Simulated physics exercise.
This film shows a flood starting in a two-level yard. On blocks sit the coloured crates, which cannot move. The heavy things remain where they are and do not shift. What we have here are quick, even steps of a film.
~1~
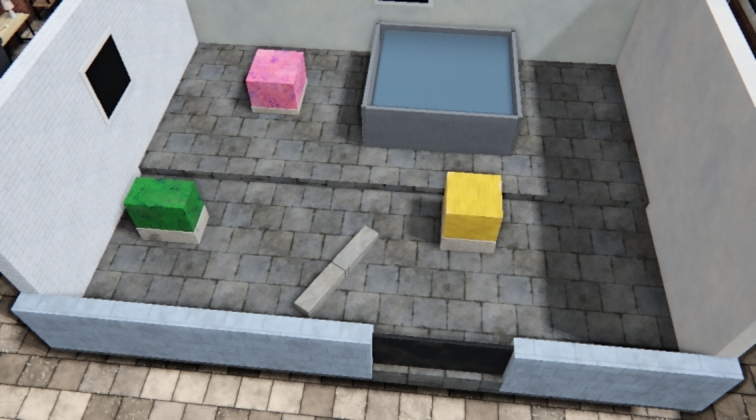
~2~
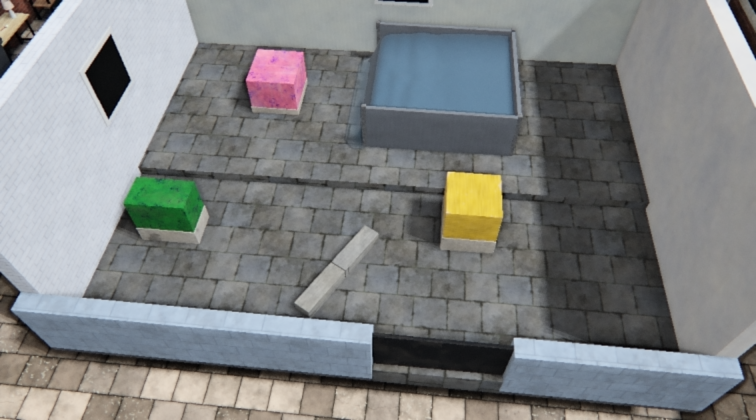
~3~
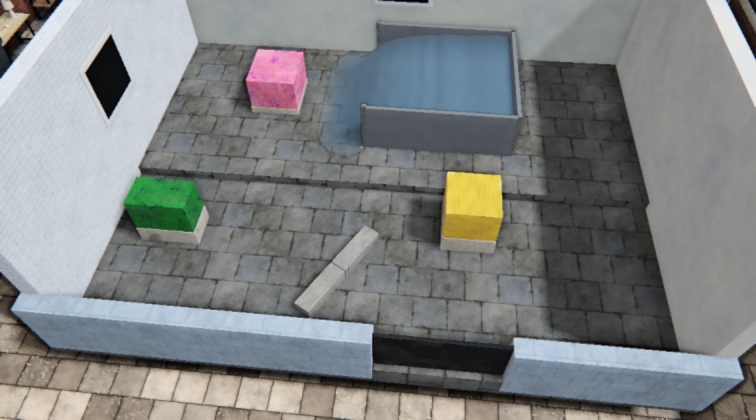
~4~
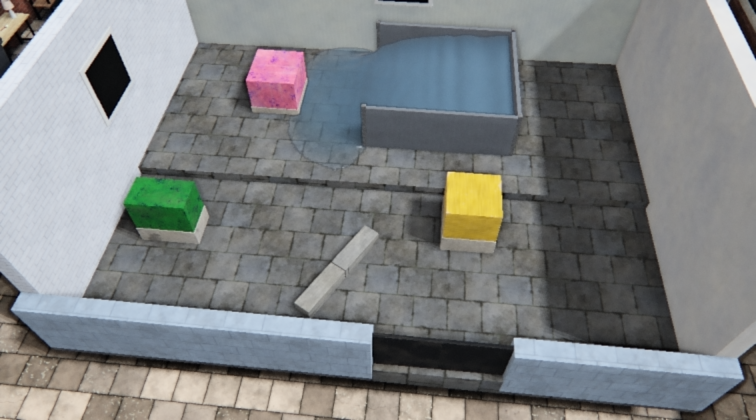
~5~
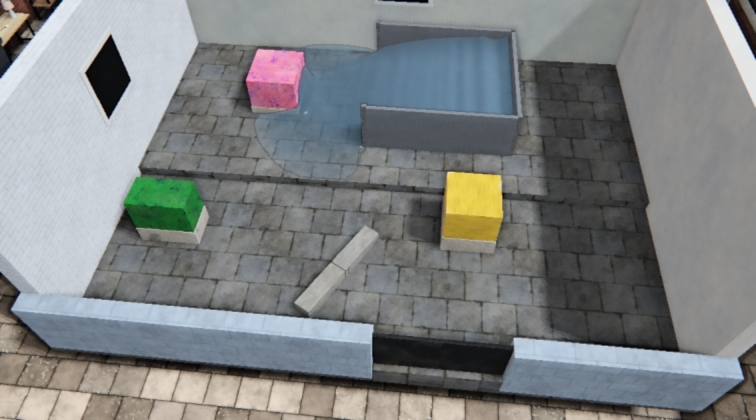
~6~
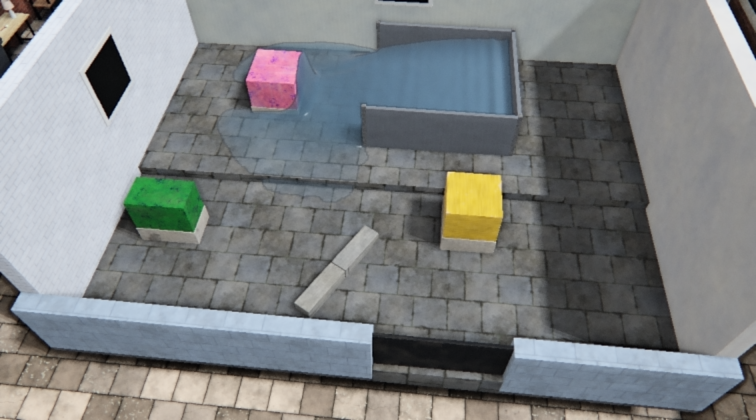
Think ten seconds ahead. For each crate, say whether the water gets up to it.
At the end, the green crate will be caught by the water, the yellow crate will be missed by the water, the pink crate will be caught by the water.
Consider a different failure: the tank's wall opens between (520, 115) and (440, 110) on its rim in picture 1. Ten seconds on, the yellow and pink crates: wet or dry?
Yellow gets drenched; pink stays untouched.
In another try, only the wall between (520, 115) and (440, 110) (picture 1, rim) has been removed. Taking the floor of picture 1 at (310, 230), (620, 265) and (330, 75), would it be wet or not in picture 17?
Spot one: Reached by the flood. Spot two: Reached by the flood. Spot three: Spared by the leak.
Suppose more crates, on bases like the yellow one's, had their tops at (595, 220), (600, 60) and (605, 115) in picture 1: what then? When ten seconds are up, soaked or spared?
Well, the first one is never reached, the second is never reached, and the third is never reached.
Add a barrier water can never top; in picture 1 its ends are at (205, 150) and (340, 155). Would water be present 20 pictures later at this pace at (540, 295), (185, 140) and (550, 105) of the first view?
As listed: Dry, covered, free of water.
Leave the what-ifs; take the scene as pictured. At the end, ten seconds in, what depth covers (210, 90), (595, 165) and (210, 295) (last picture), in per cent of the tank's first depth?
First spot roughly 8 %, second 2 %, third 20 %.
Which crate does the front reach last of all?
Crate: The one in yellow.
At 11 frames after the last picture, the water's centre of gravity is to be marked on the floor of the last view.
It is around (311, 109).
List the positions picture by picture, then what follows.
The first frame shows the water tank at (443, 70) is whole and still.
In the second frame, water pours out at (374, 90) and has run to a hidden place.
In the third frame, the front is at (357, 53), out from the gap at (374, 91).
In the fourth frame, the front is at (329, 50), out from the gap at (374, 92).
In the fifth frame, the front is at (301, 49), out from the gap at (374, 92).
In the sixth frame, the front is at (244, 64), out from the gap at (374, 92).
A moment on, water covers 30 % of the floor; the green crate water round its plinth, the yellow crate not reached, the pink crate water round its plinth.
Next, water covers 40 % of the floor; the green crate water round its plinth, the yellow crate not reached, the pink crate water round its plinth.
Then, water covers 50 % of the floor; the green crate water round its plinth, the yellow crate not reached, the pink crate water round its plinth.
Later, water covers 80 % of the floor; the green crate water round its plinth, the yellow crate water round its plinth, the pink crate water round its plinth.
In the end, water covers 80 % of the floor; the green crate was topped, the yellow crate stayed above the water, the pink crate was topped.
